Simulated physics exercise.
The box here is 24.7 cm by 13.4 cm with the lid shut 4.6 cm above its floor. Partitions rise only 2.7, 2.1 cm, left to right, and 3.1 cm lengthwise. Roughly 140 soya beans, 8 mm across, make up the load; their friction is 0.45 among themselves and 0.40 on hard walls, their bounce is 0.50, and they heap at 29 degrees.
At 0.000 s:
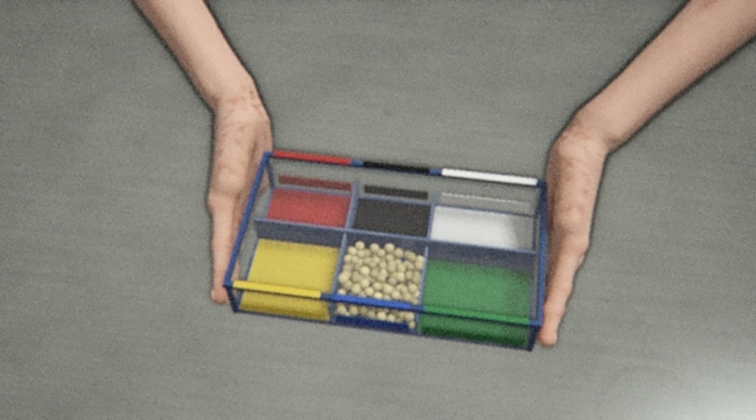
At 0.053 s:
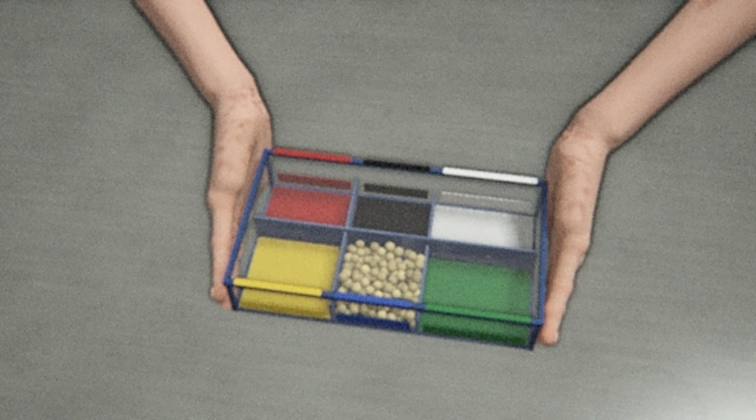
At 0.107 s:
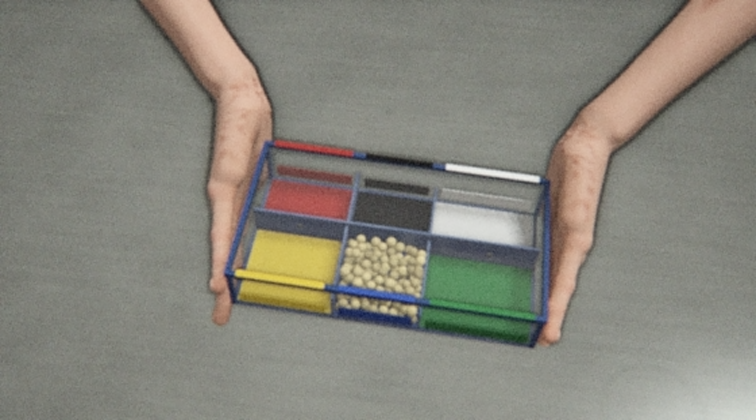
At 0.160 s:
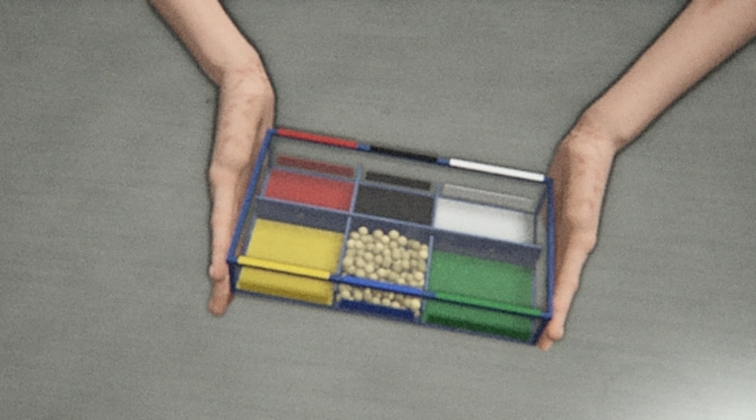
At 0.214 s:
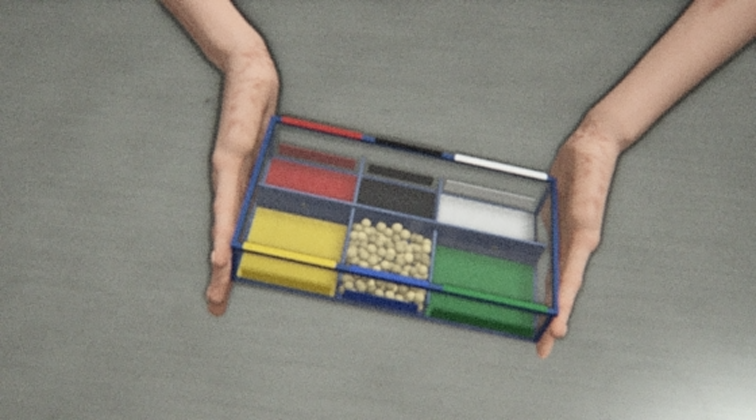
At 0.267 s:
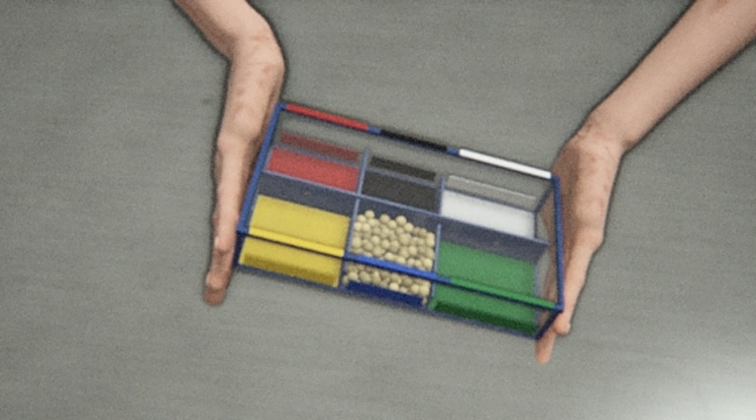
Two hands slowly tilt a clear divided box of soya beans, raising its left side.
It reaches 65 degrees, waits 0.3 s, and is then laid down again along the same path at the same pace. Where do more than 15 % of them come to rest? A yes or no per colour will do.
Red: No. Blue: Yes. Green: Yes. Yellow: No. White: No. Black: No.
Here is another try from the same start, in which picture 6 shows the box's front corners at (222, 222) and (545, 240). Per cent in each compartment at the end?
By the end, red has 5%, blue has 85%, green has 0%, yellow has 0%, white has 0% and black has 10%.
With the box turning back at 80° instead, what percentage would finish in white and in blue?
Shares: White 30 and blue 45, in per cent.
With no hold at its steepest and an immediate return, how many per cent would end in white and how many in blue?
That would leave white with 10 percent and blue with 60 percent.
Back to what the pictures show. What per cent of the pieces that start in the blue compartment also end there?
Something like 60 per cent.
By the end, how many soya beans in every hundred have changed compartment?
Near 35 in a hundred.
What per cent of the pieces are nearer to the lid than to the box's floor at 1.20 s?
Around 10 in a hundred, give or take.
After 1.20 s, tilt 65 degrees; blue 70 %, green 25 %, white 10 %.
Then, at 1.82 s, tilt 33 degrees; blue 65 %, green 25 %, white 10 %.
After 2.49 s, tilt 0 degrees; blue 65 %, green 25 %, white 10 %.
At rest (3.0 s), red 0 %, blue 65 %, green 25 %, yellow 0 %, white 10 %, black 0 %.
